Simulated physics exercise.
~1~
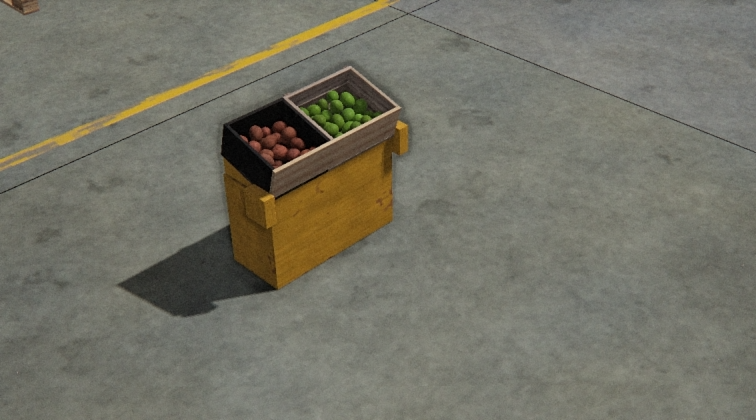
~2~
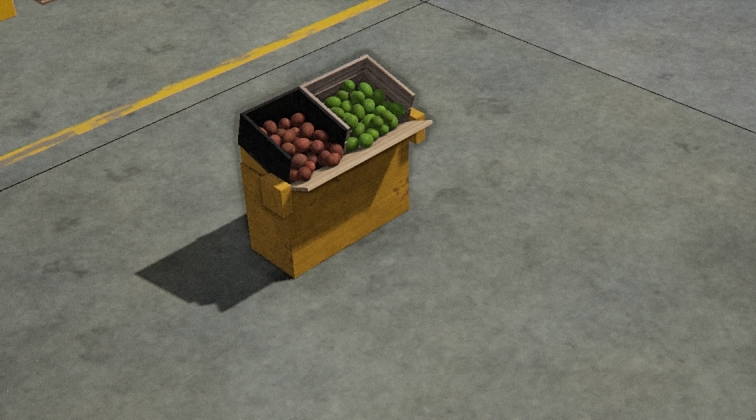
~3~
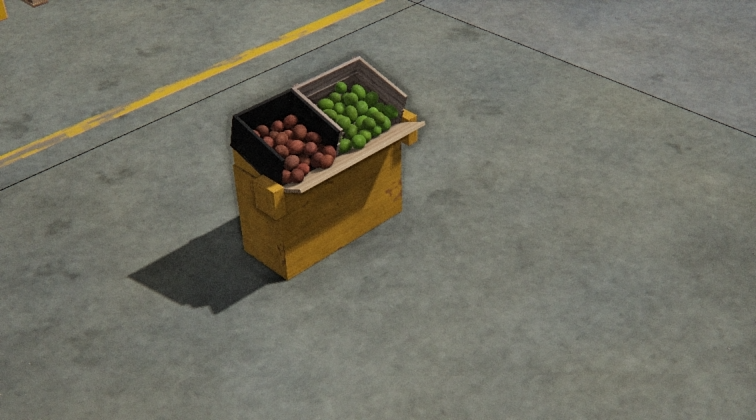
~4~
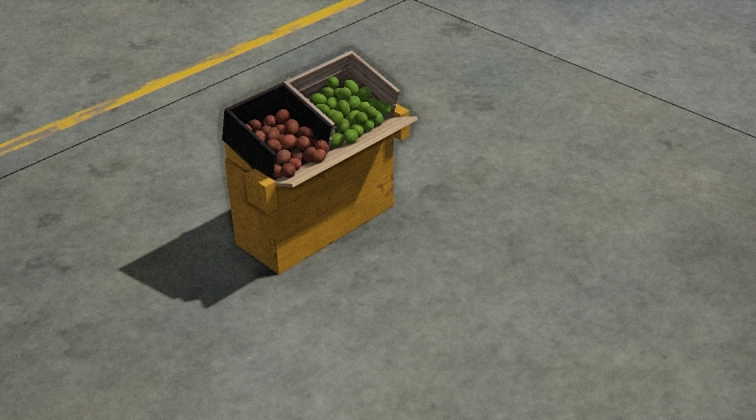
A yellow-orange wooden stand sits on a grey concrete floor crossed by a worn yellow line, seen from above by a slightly swaying camera. On top are two open bins side by side, a black one on the left holding reddish-brown potatoes and a pale wooden one on the right holding green limes. The wooden flap along their front swings down until it juts outward like a shelf. The potatoes and limes slump forward towards the lowered flap. They then stay heaped there, with none on the floor.
